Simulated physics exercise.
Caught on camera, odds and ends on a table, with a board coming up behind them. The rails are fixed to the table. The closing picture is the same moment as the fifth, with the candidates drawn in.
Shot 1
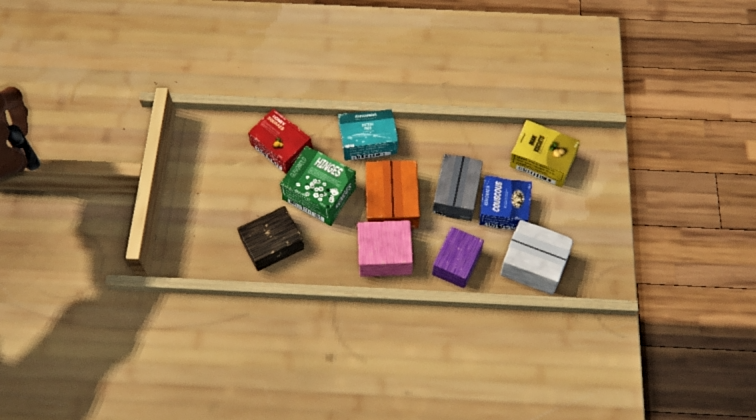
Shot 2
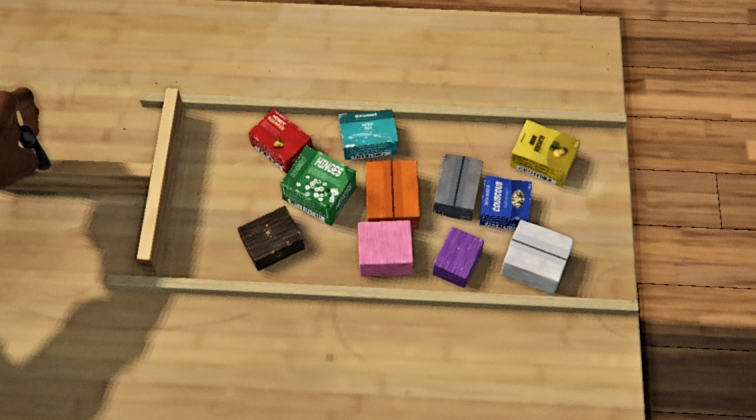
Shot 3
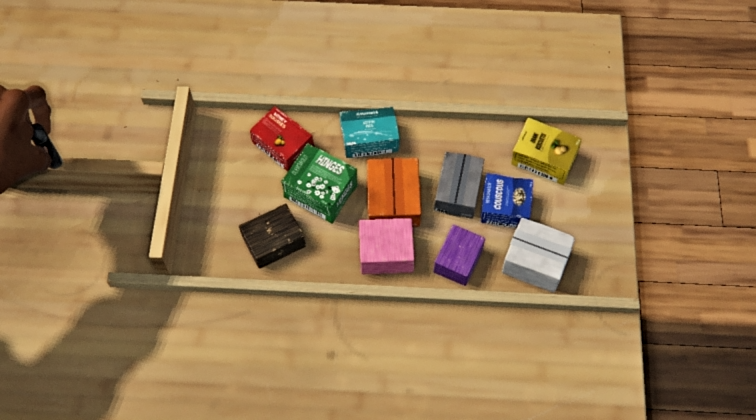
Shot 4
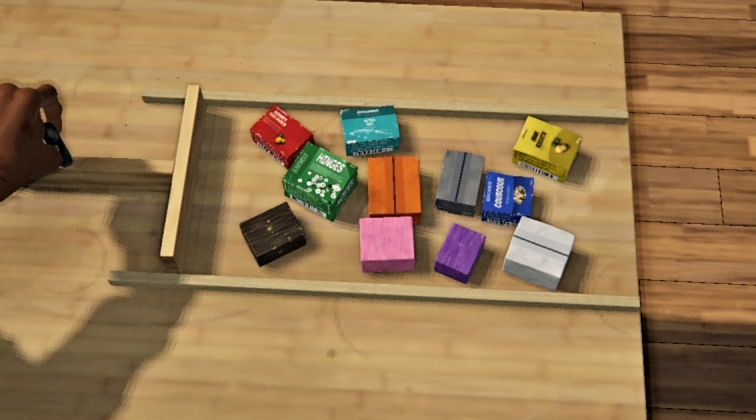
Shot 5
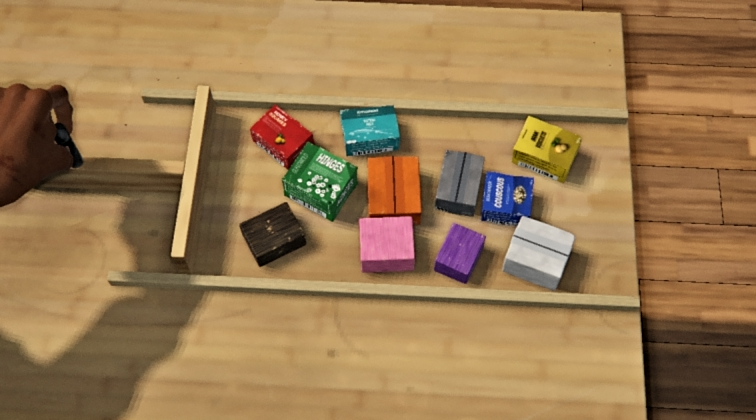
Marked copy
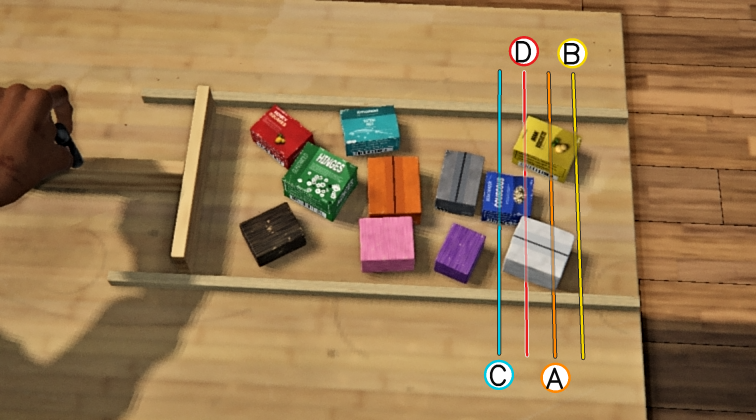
In this clip, colored blocks and small boxes sit between two wooden rails on a table while a hand at the left slides a wooden board a short way right toward them, and the items stay nearly still.
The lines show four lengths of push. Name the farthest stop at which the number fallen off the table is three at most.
C is the last line within the limit.
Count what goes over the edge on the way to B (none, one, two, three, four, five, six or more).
By then, six or more.
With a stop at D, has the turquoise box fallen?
No.
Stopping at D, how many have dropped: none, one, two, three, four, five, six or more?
In all, five.
On the marked copy, A at (552, 205); B at (578, 207); C at (499, 203); D at (525, 204).
With C. Early on, board (301, 172); turquoise box (386, 133); red packet (337, 133).
Further on, board (412, 178); blue packet (588, 209); white box (577, 252).
At the end, board (498, 182); white box over the edge; blue packet over the edge; two fallen.
As for the rest, A drops five; B drops eight; D drops five.
